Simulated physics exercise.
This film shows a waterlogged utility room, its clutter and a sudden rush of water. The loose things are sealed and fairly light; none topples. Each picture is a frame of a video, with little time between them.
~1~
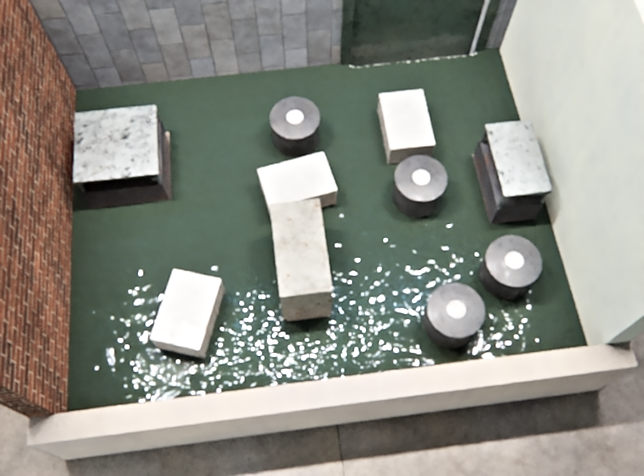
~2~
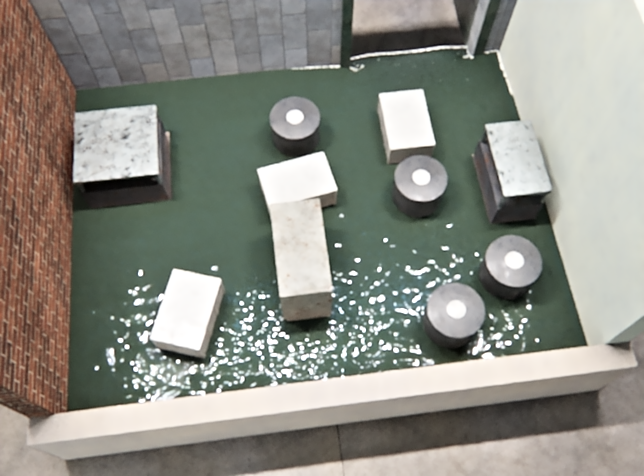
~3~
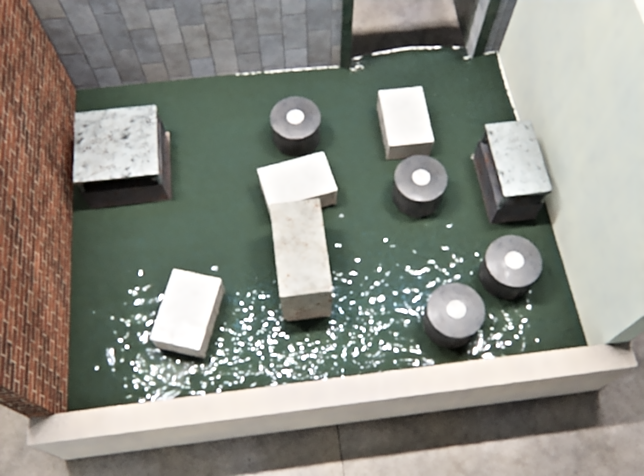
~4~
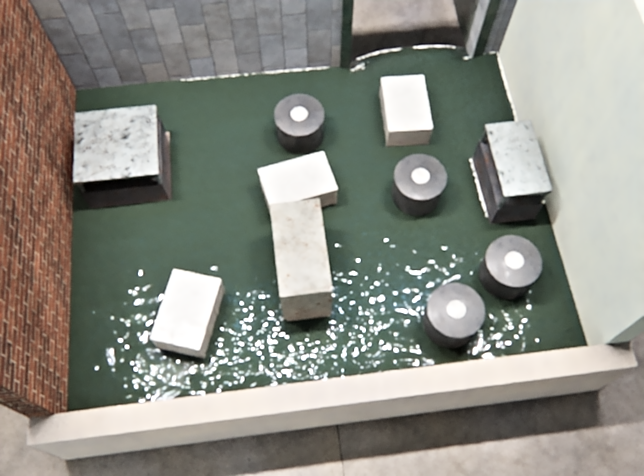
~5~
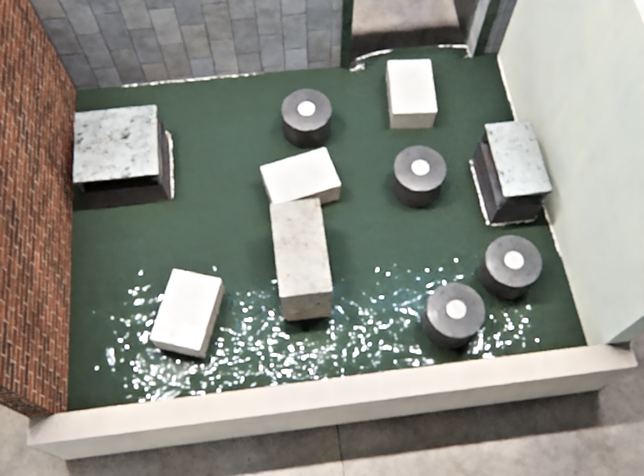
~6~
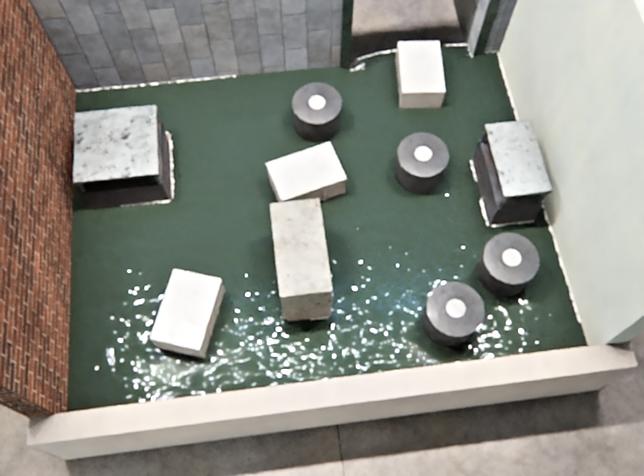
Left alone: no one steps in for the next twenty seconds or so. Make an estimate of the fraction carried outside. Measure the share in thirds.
In thirds: Two or more.
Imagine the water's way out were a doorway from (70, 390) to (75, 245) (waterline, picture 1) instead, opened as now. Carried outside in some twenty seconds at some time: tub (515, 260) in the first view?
Remains.
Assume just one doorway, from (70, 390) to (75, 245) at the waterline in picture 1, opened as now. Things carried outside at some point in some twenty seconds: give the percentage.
It works out at 70 percent.
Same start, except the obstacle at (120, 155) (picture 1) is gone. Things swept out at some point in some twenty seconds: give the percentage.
Around 90 in a hundred.
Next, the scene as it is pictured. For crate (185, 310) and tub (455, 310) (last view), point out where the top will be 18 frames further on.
Estimated positions: (226, 266); (430, 249).
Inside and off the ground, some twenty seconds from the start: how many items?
Number: 1.
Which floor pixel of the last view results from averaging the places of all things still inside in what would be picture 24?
It lands somewhere near (368, 253).
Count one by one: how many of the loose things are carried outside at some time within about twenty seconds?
6.
A moment on, 2 of 7 are out; 5 afloat.
Next, 4 of 7 are out; 3 afloat.
Later, 5 of 7 are out; 2 afloat.
In the end, 6 of 7 are out; 1 afloat.
